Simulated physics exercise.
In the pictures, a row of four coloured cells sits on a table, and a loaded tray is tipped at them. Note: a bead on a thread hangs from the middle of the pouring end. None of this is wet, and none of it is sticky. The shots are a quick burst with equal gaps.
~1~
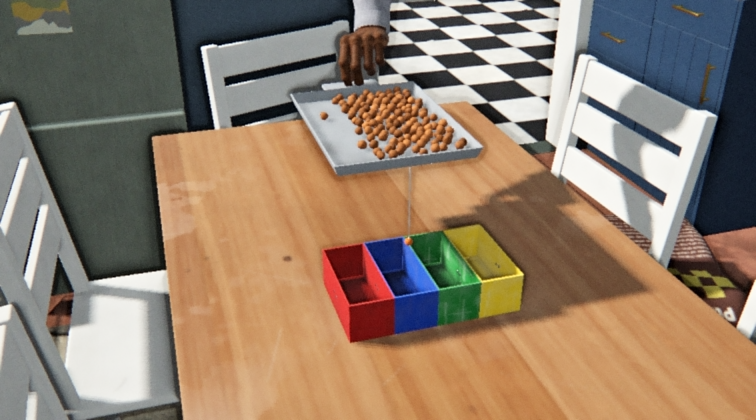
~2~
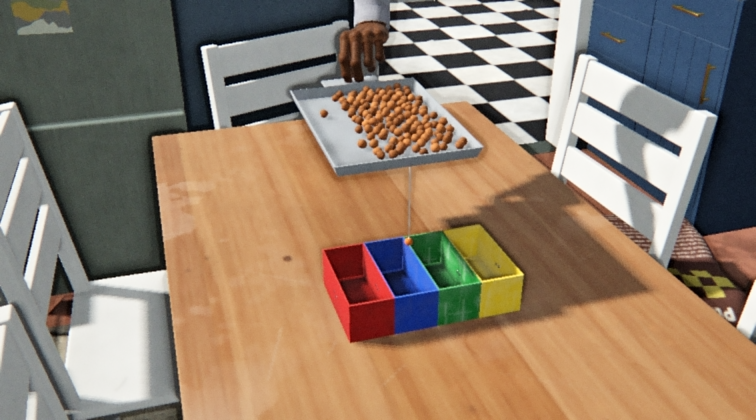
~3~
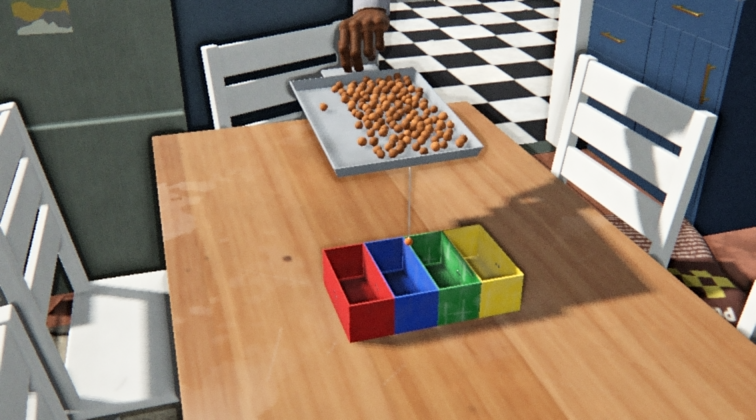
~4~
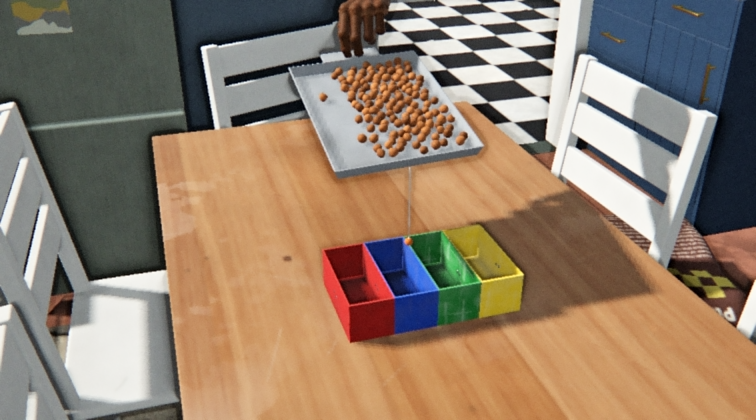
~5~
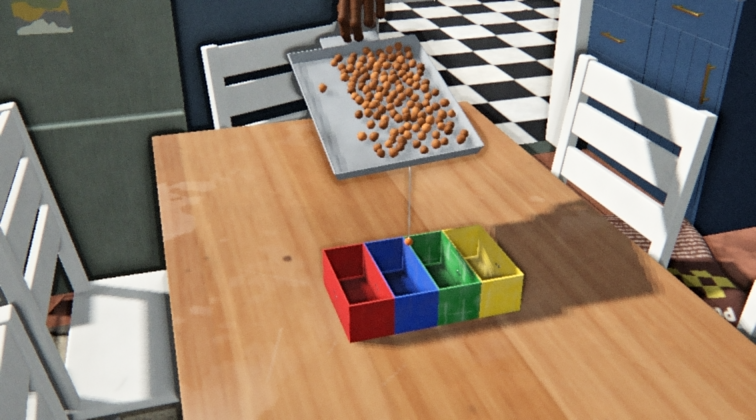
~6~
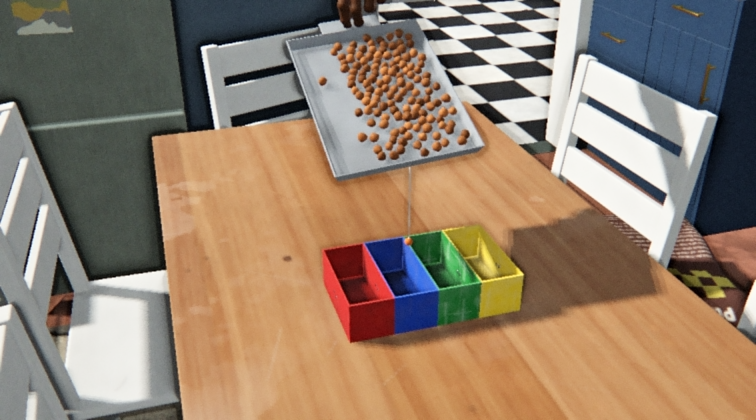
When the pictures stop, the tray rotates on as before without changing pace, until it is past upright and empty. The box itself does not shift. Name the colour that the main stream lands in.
Red.
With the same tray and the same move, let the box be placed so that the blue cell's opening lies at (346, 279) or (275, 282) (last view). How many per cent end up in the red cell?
Close to 0 in a hundred, then close to 0 in a hundred.
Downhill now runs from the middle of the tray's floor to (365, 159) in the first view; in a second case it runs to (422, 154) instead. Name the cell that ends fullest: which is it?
Try 1 - the cell in red. Try 2 - that yellow cell.
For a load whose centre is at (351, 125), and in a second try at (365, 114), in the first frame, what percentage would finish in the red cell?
Share in order: Roughly 40 %, 50 %.
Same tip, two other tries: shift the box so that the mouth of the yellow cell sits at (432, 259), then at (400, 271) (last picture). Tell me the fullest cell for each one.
The blue one, then the cell in green.
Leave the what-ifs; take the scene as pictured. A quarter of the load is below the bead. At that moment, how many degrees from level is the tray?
That happens at close to 75 degrees.
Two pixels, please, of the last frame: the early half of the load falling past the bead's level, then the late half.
First around (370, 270), afterwards around (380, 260).
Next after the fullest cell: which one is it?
Blue.
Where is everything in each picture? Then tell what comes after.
Corners of the pouring end (338, 164) and (478, 146), level; middle of the load (393, 119), hazelnuts; bead on its thread (409, 242); red cell (372, 317); blue cell (416, 308); green cell (459, 300); yellow cell (501, 293), in the first frame.
Corners of the pouring end (338, 165) and (478, 146), level; middle of the load (393, 117), in the second frame.
Corners of the pouring end (338, 166) and (478, 145), tipped barely, lowest at the left corner; middle of the load (393, 111), in the third frame.
Corners of the pouring end (338, 168) and (478, 144), tipped a little, lowest at the left corner; middle of the load (393, 103), in the fourth frame.
Corners of the pouring end (338, 170) and (479, 144), tipped clearly, lowest at the left corner; middle of the load (394, 95), in the fifth frame.
Corners of the pouring end (338, 173) and (479, 143), tipped clearly, lowest at the left corner; middle of the load (394, 89), roughly two thirds on the move; red cell (372, 317); blue cell (416, 308); green cell (459, 300); yellow cell (501, 293), in the sixth frame.
Just after the last frame, tray tipped steeply; the larger part on the tray; just a few in the red cell; just a few in the blue cell; just a few in the green cell; roughly a quarter falling or outside the box.
A moment on, tray tipped past a quarter turn; just a few on the tray; roughly a third in the red cell; roughly a quarter in the blue cell; about a tenth in the green cell; just a few in the yellow cell; roughly a third falling or outside the box.
Further on, tray tipped past a quarter turn; roughly a third in the red cell; roughly a quarter in the blue cell; about a tenth in the green cell; just a few in the yellow cell; roughly a quarter falling or outside the box.
When it is over, tray tipped past a quarter turn; roughly a third in the red cell; roughly a quarter in the blue cell; about a tenth in the green cell; just a few in the yellow cell; roughly a quarter outside the box.
